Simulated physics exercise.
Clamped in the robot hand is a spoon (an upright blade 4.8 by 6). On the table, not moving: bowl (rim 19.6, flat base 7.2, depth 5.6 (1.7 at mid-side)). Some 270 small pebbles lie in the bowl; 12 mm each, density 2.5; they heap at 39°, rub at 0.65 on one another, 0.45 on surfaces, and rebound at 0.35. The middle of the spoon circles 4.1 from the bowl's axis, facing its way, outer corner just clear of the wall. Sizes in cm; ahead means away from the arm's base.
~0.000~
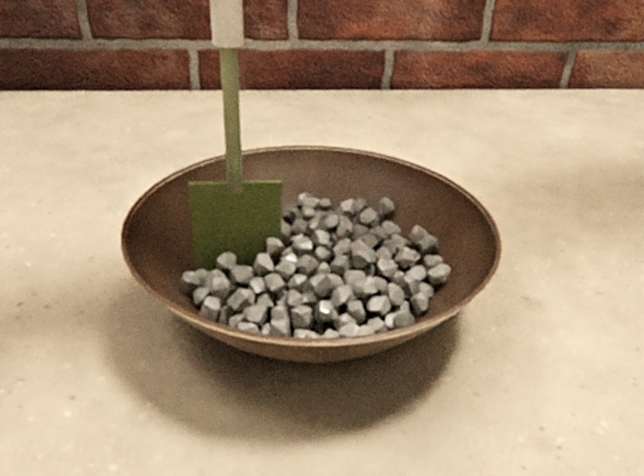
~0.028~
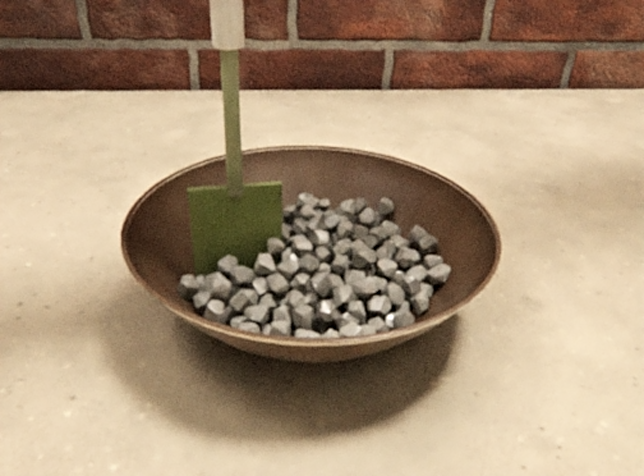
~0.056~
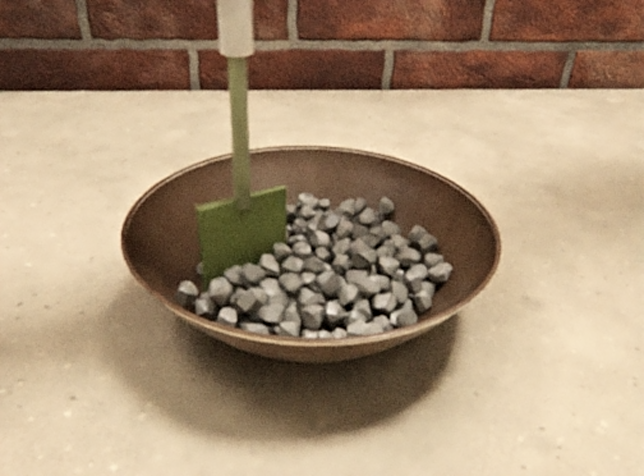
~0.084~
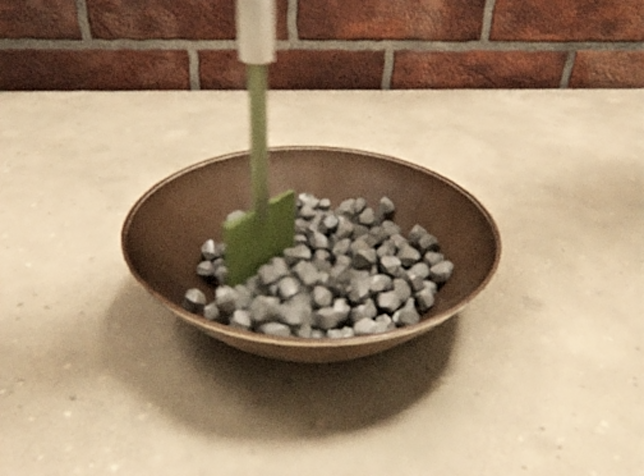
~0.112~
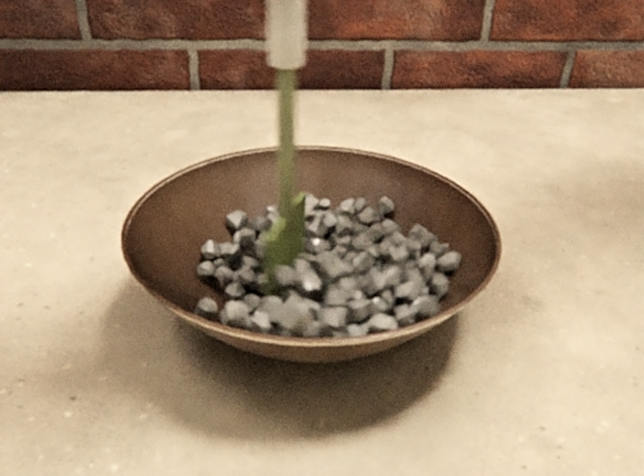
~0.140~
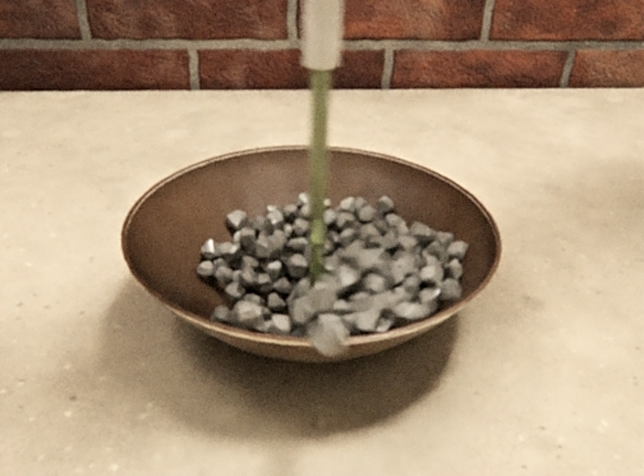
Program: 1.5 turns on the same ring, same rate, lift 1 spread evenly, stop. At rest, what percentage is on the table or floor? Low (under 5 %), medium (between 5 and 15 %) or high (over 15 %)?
Answer: High; over 15 % of the small pebbles finish on the table or floor.
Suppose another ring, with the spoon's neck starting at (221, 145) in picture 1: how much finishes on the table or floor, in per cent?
Some 25 per cent.
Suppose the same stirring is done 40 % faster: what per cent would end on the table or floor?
In that case some 40 per cent.
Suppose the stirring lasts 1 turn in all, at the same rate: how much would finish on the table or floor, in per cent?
It would be near 20 per cent.
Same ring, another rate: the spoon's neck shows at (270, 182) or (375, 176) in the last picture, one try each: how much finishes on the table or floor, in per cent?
Some 10 and 45 per cent.
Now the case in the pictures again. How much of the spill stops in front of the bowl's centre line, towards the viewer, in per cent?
Roughly 30 per cent.
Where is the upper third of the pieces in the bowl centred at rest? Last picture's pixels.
At about (371, 243).
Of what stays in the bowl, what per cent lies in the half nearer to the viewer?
About 45 per cent.
After 0.38 s, 262° round, highest piece 9 above the table; 243 in the bowl, 7 on the table or floor, 22 in flight or on the tool.
After 0.63 s, 78° round, highest piece 8 above the table; 221 in the bowl, 50 on the table or floor, 1 in flight or on the tool.
After 0.95 s, 180° round, highest piece 6 above the table; 207 in the bowl, 65 on the table or floor.
After 1.65 s, 180° round, highest piece 6 above the table; 207 in the bowl, 65 on the table or floor.
At rest, 207 in the bowl, 65 on the table or floor. That is 24 % on the table or floor.
